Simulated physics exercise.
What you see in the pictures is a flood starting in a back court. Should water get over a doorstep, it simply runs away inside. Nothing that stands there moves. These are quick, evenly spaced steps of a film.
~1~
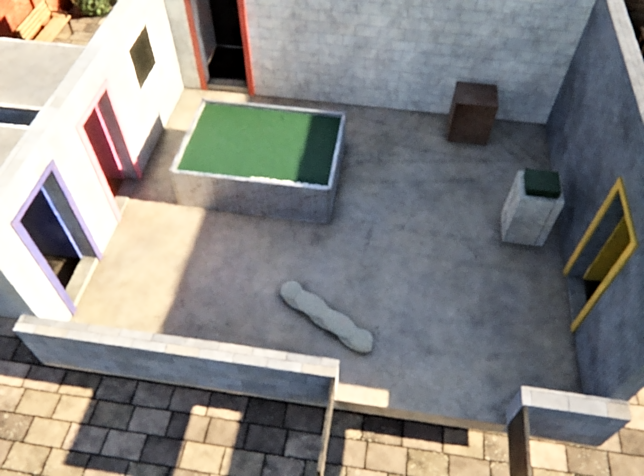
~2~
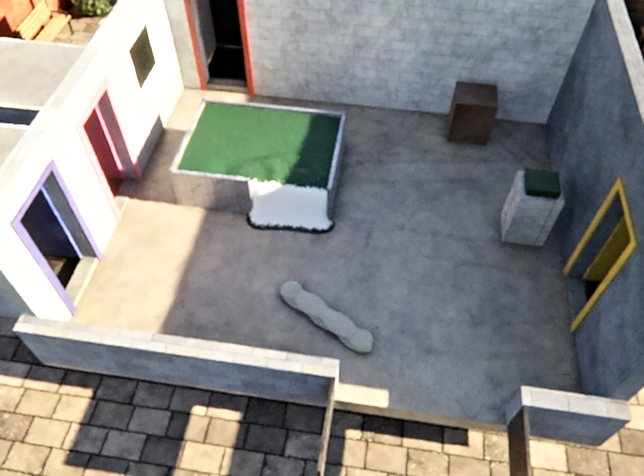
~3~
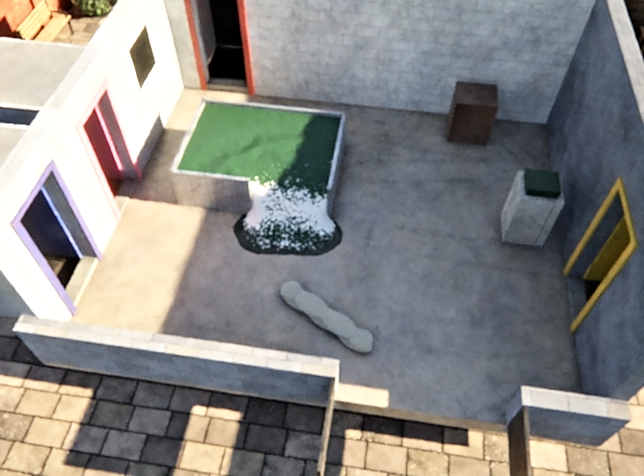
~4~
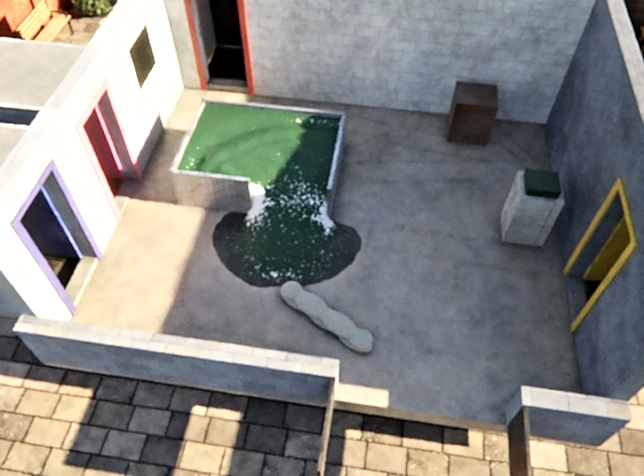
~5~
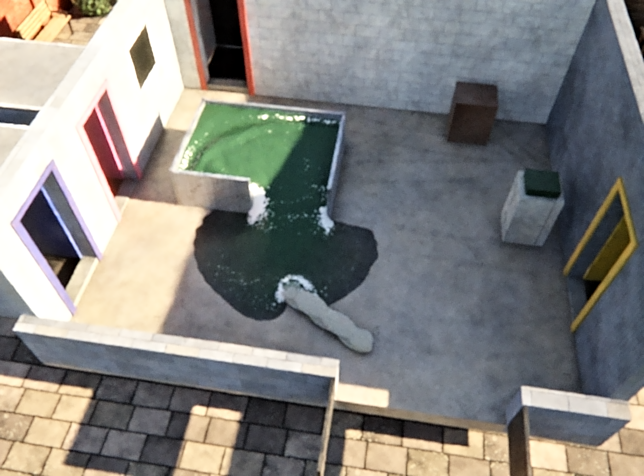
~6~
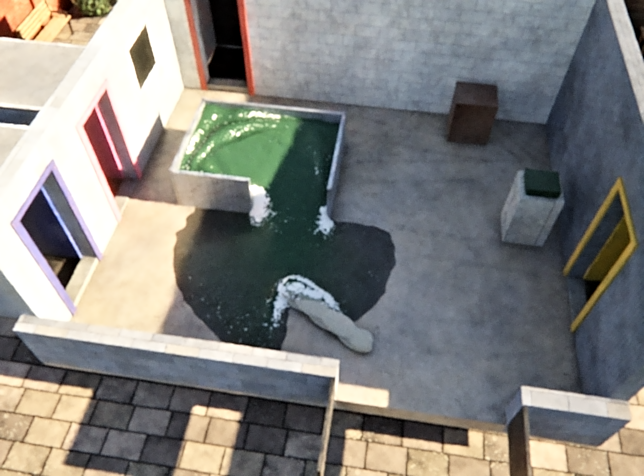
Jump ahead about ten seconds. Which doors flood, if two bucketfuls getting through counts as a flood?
The red door does not flood; the blue door floods; the yellow door floods; the pink door does not flood.
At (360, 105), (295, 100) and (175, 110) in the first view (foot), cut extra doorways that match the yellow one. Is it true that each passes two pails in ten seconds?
Door by door: Ends up below, ends up below, ends up above.
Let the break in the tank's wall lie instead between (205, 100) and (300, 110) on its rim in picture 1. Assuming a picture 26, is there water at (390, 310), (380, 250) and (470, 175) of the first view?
In turn: Untouched, then untouched, then inundated.
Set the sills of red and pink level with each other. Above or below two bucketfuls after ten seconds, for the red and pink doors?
Then the red door goes past the mark, and the pink door falls below the mark.
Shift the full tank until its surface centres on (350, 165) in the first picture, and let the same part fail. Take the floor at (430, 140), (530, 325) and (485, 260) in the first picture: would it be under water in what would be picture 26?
Spared, hit, spared.
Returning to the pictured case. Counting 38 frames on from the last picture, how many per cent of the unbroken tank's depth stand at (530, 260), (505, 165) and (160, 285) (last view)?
Going place by place: 16 %, 2 % and 6 %.
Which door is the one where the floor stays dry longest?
It's the one in red.
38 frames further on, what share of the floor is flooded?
That works out at 75 %.
A moment on, water covers 30 % of the floor; the red door not reached, the blue door not reached, the yellow door not reached, the pink door not reached.
Next, water covers 40 % of the floor; the red door not reached, the blue door wet at the sill, nothing in, the yellow door not reached, the pink door wet at the sill, nothing in.
Then, water covers 50 % of the floor; the red door not reached, the blue door over two buckets in, the yellow door under two buckets in, the pink door wet at the sill, nothing in.
Later, water covers 75 % of the floor; the red door wet at the sill, nothing in, the blue door far over two buckets in, the yellow door over two buckets in, the pink door under two buckets in.
In the end, water covers 95 % of the floor; the red door wet at the sill, nothing in, the blue door far over two buckets in, the yellow door over two buckets in, the pink door under two buckets in.
